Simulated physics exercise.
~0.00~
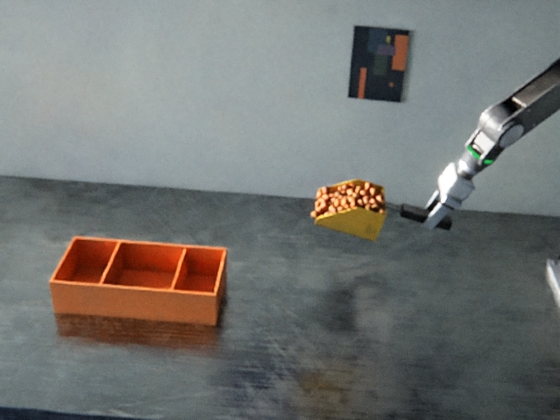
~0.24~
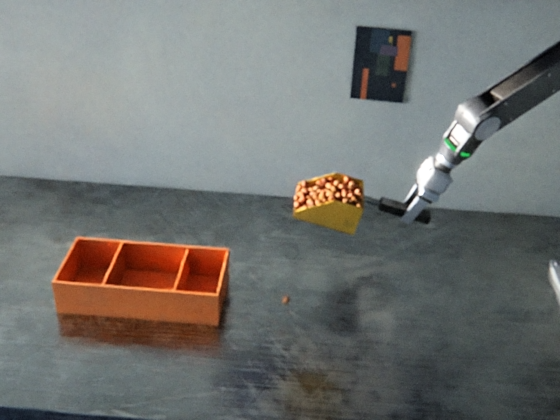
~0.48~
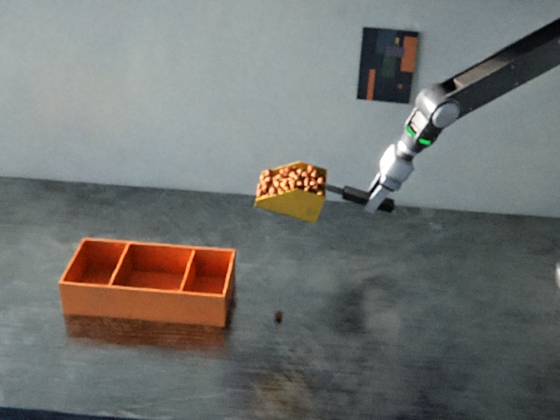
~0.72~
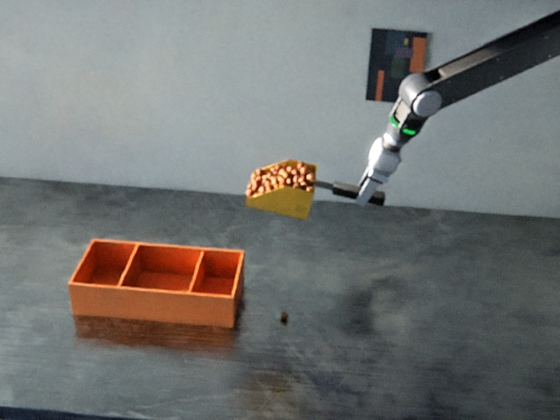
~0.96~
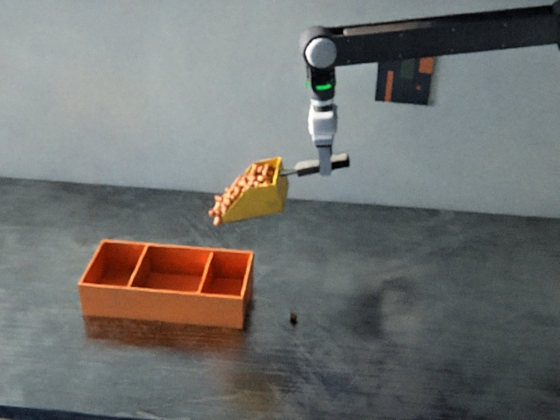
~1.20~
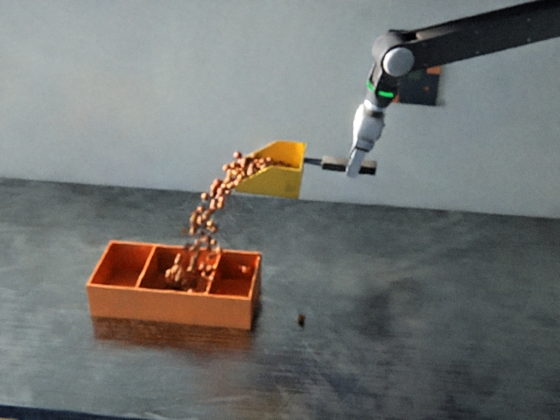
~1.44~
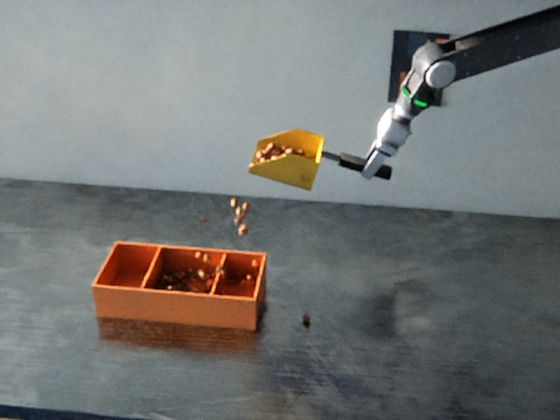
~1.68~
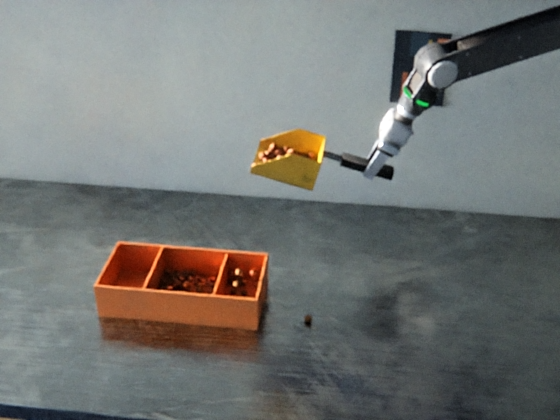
A robot arm moves a yellow scoop left and pours some nuts into an orange box.
